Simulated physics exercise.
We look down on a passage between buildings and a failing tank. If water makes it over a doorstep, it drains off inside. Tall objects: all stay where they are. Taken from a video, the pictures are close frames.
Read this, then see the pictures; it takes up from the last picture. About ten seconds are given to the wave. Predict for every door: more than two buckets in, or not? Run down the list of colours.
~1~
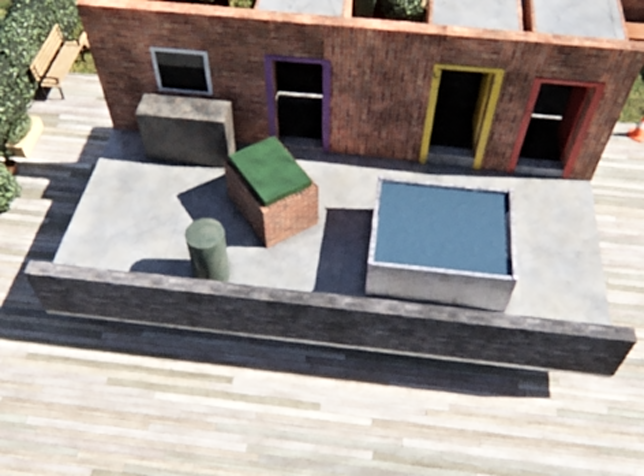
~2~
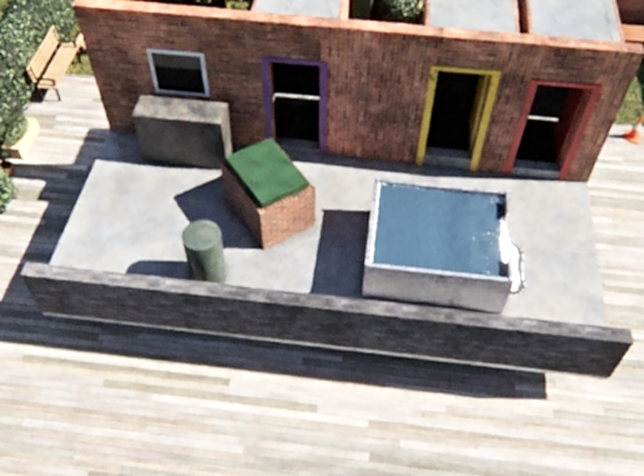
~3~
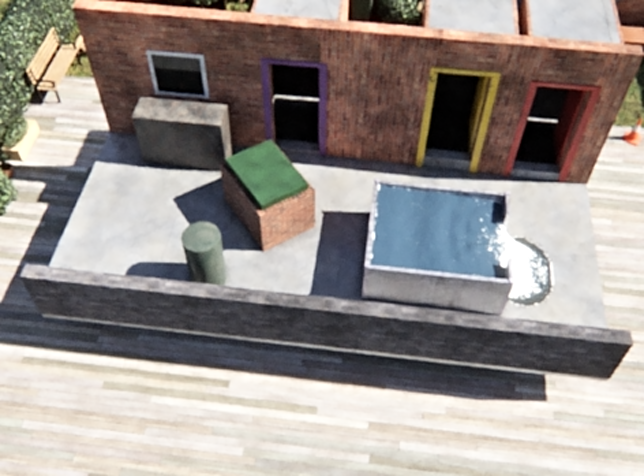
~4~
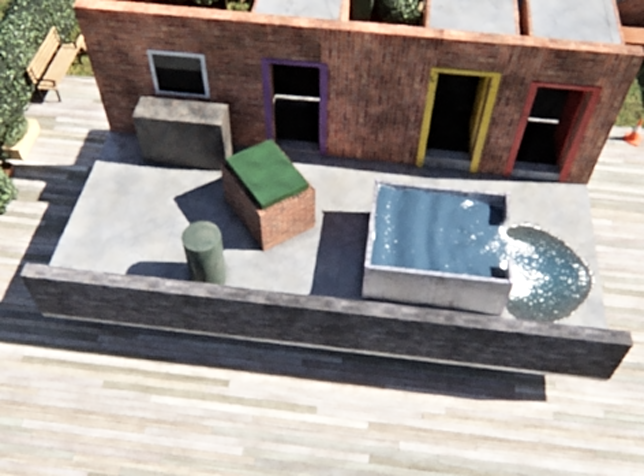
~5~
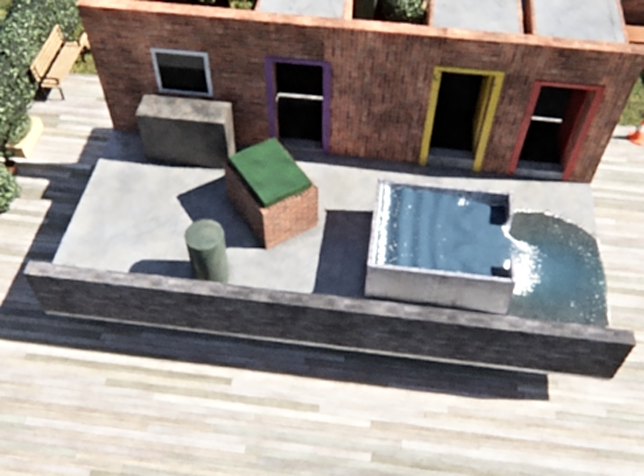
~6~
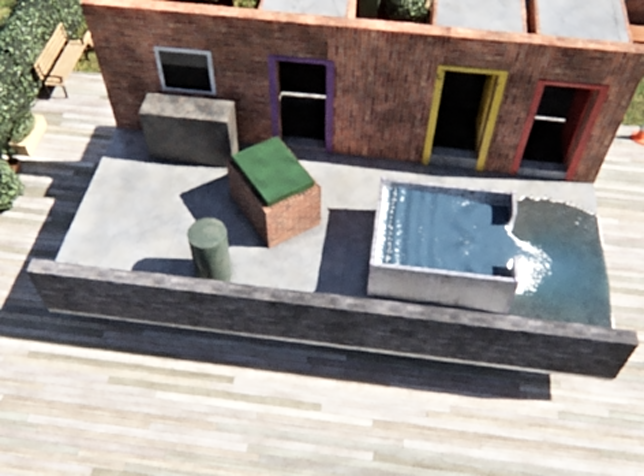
Yellow door: Does not exceed it; red door: Does not exceed it; purple door: Does not exceed it.
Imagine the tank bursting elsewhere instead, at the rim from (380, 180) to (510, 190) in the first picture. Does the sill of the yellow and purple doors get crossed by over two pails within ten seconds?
Yellow door: Exceeds it; purple door: Exceeds it.
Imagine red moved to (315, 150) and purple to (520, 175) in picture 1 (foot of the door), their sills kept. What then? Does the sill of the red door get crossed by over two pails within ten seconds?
The red door stays below.
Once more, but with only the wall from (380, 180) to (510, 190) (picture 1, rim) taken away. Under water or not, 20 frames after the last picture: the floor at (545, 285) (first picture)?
Answer: Free of water.
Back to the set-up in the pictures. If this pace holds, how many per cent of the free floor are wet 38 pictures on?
That's roughly 15 per cent.
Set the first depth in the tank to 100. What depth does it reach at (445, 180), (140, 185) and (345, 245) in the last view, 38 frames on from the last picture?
About 0 per cent, then 0 per cent, then 0 per cent.
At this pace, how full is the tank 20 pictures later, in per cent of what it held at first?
Near 38 in a hundred.
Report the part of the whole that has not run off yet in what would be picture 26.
My figure is close to 50 percent.
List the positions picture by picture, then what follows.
In the first picture, the open tank at (443, 228) is whole and still.
In the second picture, water pours out at (501, 255) and has run to (516, 249).
In the third picture, water pours out at (500, 258) and has run to (544, 260).
In the fourth picture, the front is at (588, 276), out from the gap at (500, 259).
In the fifth picture, the front is at (598, 246), out from the gap at (503, 258).
In the sixth picture, the front is at a hidden place, out from the gap at (506, 257).
A moment on, water covers 15 % of the floor; the yellow door not reached, the red door wet at the sill, nothing in, the purple door not reached.
Next, water covers 15 % of the floor; the yellow door not reached, the red door wet at the sill, nothing in, the purple door not reached.
Then, water covers 20 % of the floor; the yellow door not reached, the red door wet at the sill, nothing in, the purple door not reached.
Later, water covers 15 % of the floor; the yellow door not reached, the red door wet at the sill, nothing in, the purple door not reached.
In the end, water covers 15 % of the floor; the yellow door not reached, the red door wet at the sill, nothing in, the purple door not reached.
